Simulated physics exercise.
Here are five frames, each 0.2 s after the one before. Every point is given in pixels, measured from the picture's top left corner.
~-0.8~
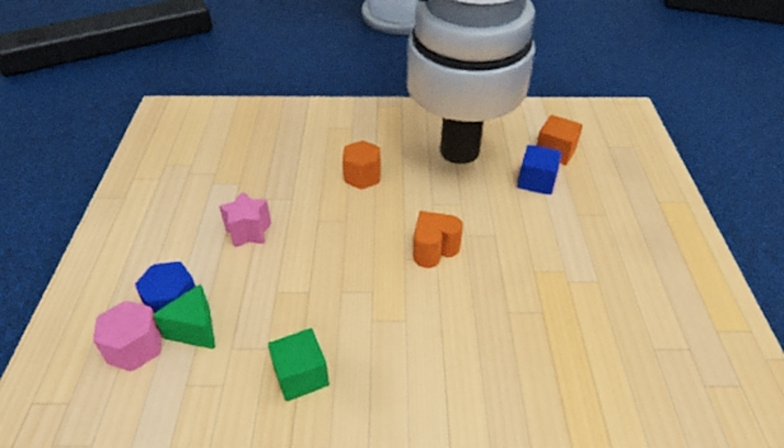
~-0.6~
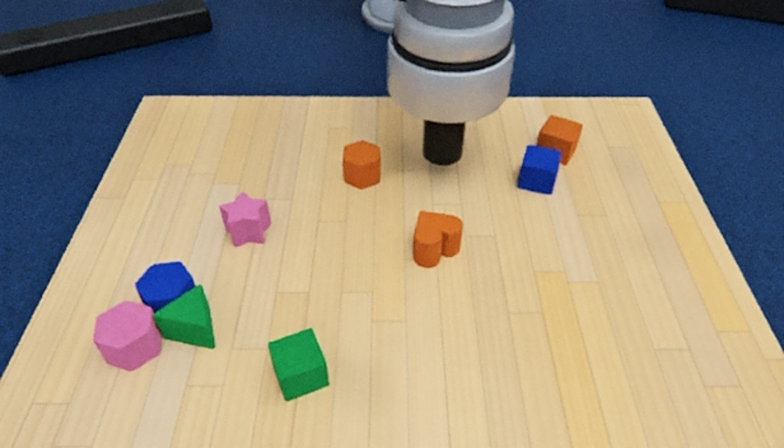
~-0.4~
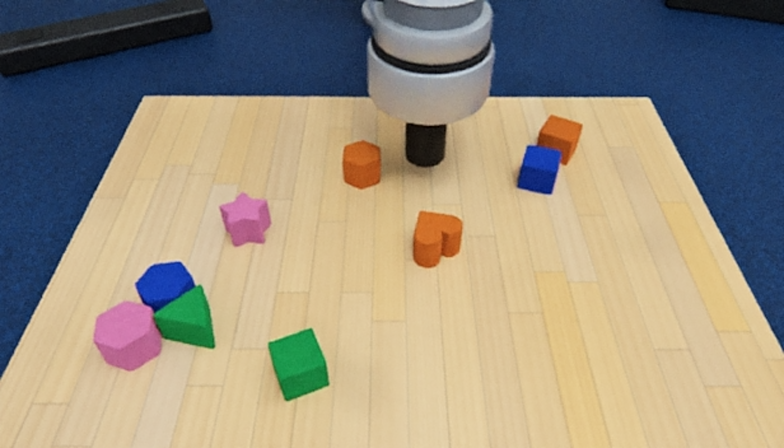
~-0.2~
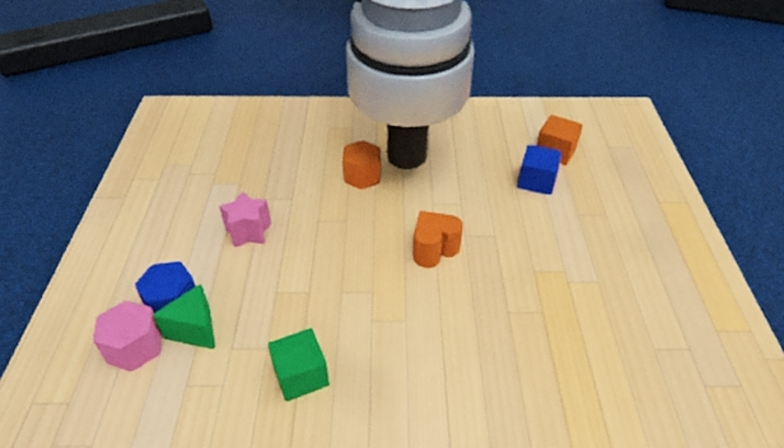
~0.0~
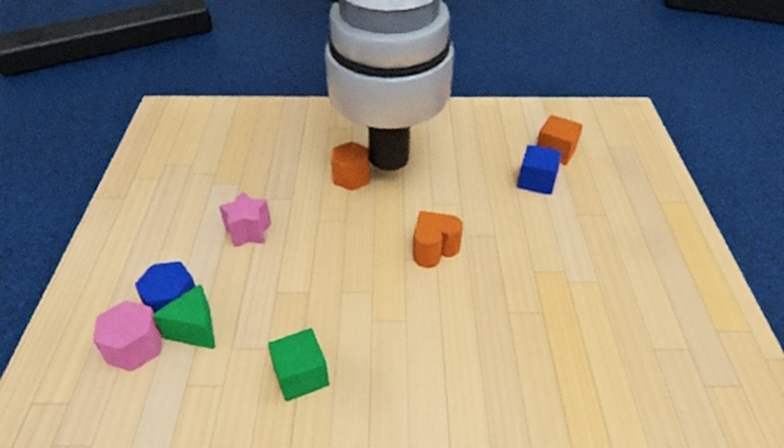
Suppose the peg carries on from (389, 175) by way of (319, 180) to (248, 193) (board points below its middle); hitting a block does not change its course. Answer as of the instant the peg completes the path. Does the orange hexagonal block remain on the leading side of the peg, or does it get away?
In the end it is ahead.
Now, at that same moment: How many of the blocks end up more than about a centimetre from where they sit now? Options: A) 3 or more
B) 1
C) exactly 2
The correct letter is B.
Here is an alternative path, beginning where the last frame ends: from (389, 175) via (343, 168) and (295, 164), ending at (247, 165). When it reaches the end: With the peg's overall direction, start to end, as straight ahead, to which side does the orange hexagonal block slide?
Its shift is leftward.
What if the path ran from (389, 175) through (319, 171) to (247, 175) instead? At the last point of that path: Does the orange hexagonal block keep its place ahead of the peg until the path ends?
Yes, it checks out.
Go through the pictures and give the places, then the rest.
The first picture shows lower end of the peg (460, 152), tops of blocks, pink star block (243, 207), orange hexagonal block (362, 152).
The second picture shows peg (442, 154), blocks as before.
The third picture shows peg (425, 155), blocks as before.
The fourth picture shows peg (407, 157), blocks as before.
The fifth picture shows peg (389, 158), pink star block (243, 207), orange hexagonal block (350, 153).
The first path, step by step. One third of the way, peg (341, 162); orange hexagonal block (301, 158).
Two thirds of the way, peg (292, 166); orange hexagonal block (251, 163).
At the end, peg (244, 177); pink star block not moved; orange hexagonal block (202, 170).
